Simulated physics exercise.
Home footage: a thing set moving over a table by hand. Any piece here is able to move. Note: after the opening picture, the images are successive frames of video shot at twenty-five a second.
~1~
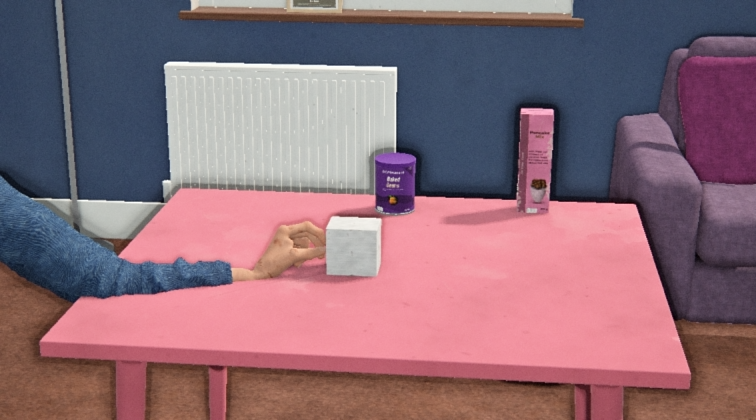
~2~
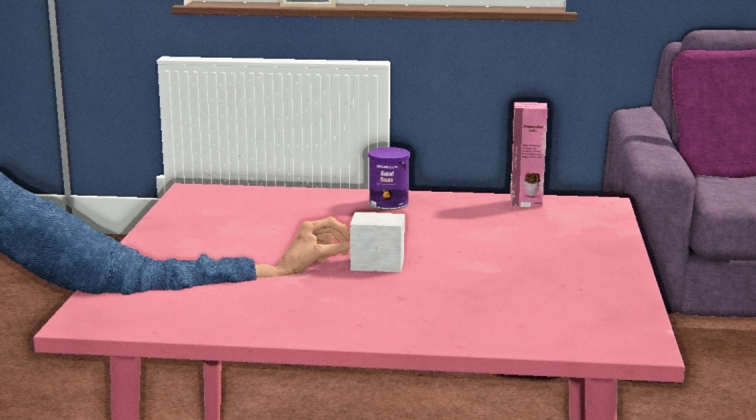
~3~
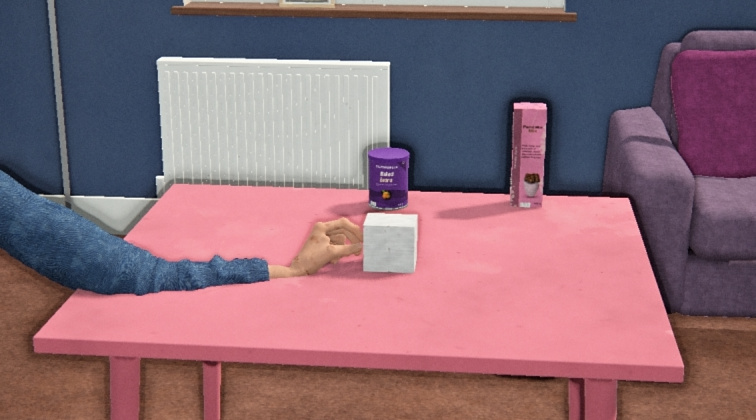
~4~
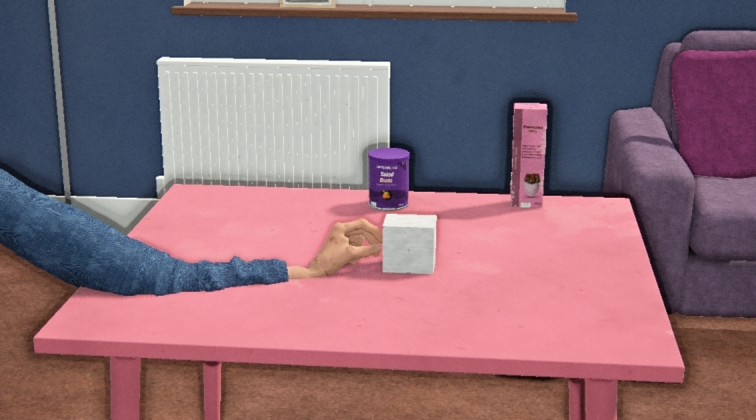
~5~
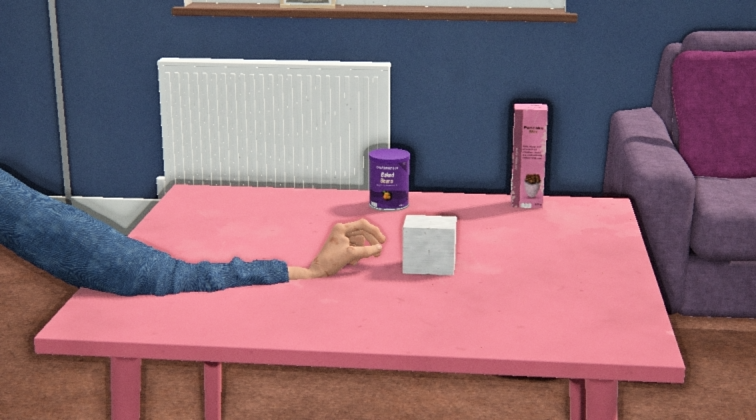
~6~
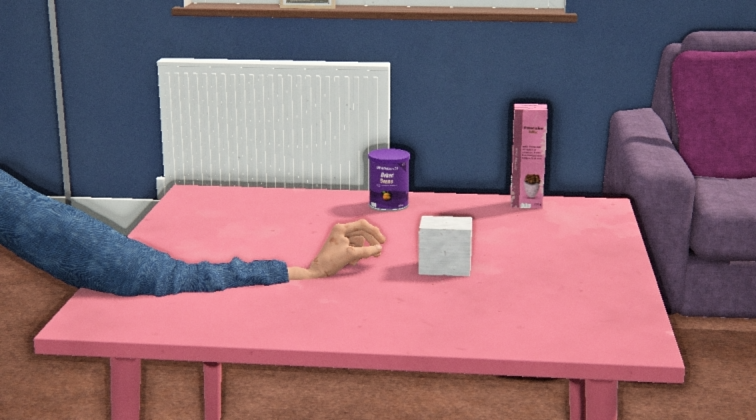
The clip shows a hand in a blue sleeve pushing a white block to the right across a pink table, past a purple tub; the hand then stays back while the block slides a little farther right.
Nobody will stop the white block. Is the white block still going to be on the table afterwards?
Yes, it is still there.
Then, 0.24 s past the last view, white block displaced about its own width near (474, 247).
Then, 0.48 s past the last view, white block resting near (474, 247).
Finally, moved from the start, white block. Final places as the last picture's camera would see them, white block near (474, 247).
